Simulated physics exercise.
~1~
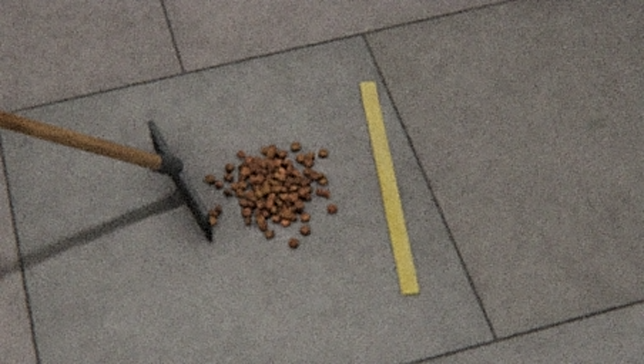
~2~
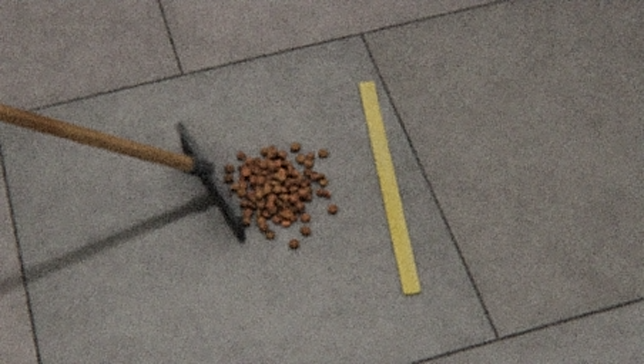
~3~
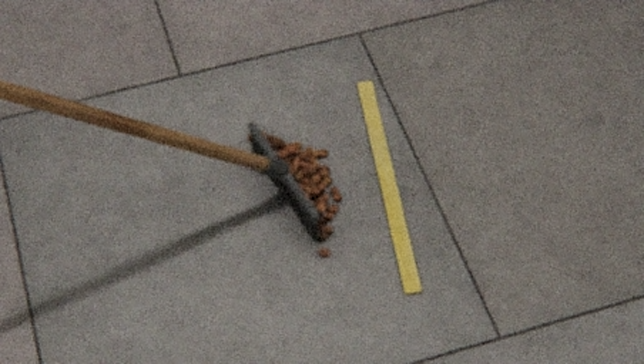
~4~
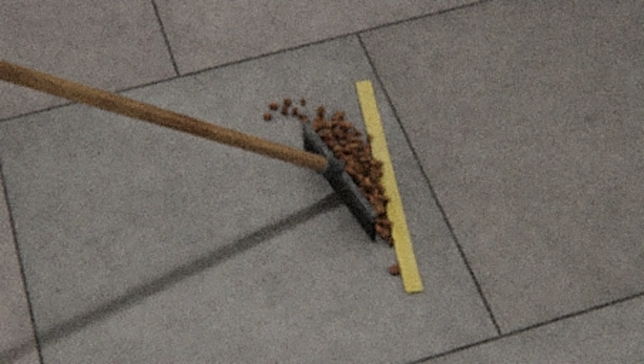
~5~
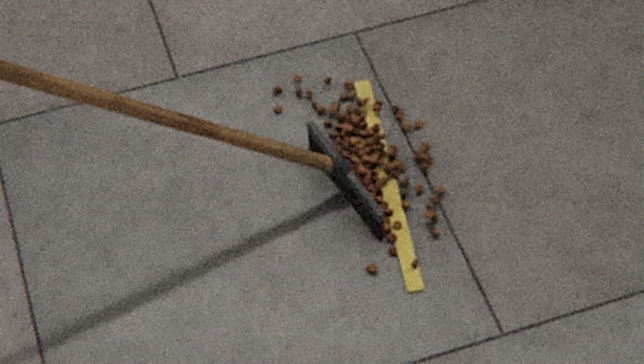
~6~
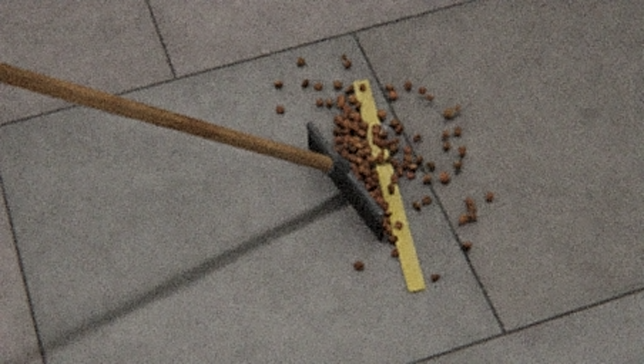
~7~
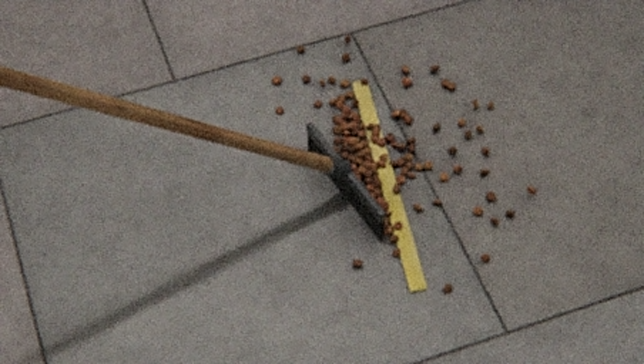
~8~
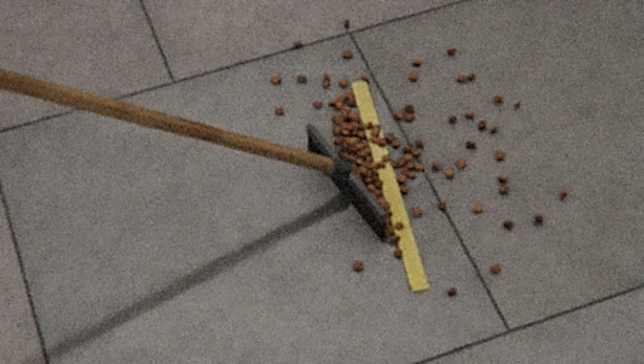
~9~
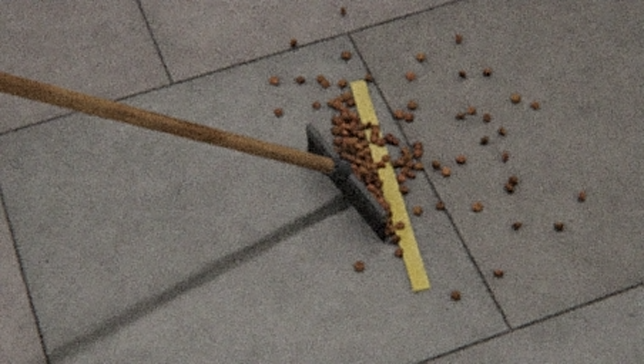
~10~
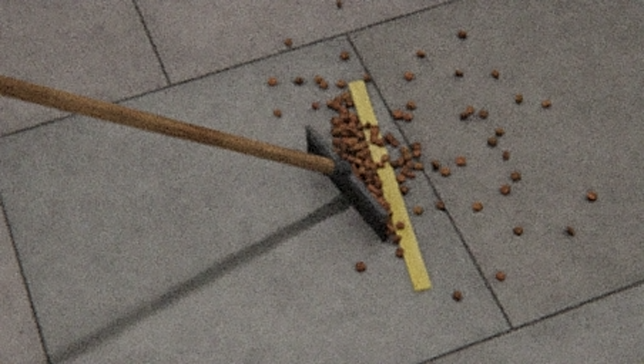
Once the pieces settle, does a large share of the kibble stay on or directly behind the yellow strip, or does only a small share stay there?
A large share stays there, bunched between the blade and the yellow strip and on the strip itself, although many other pieces scatter beyond it and around its ends.
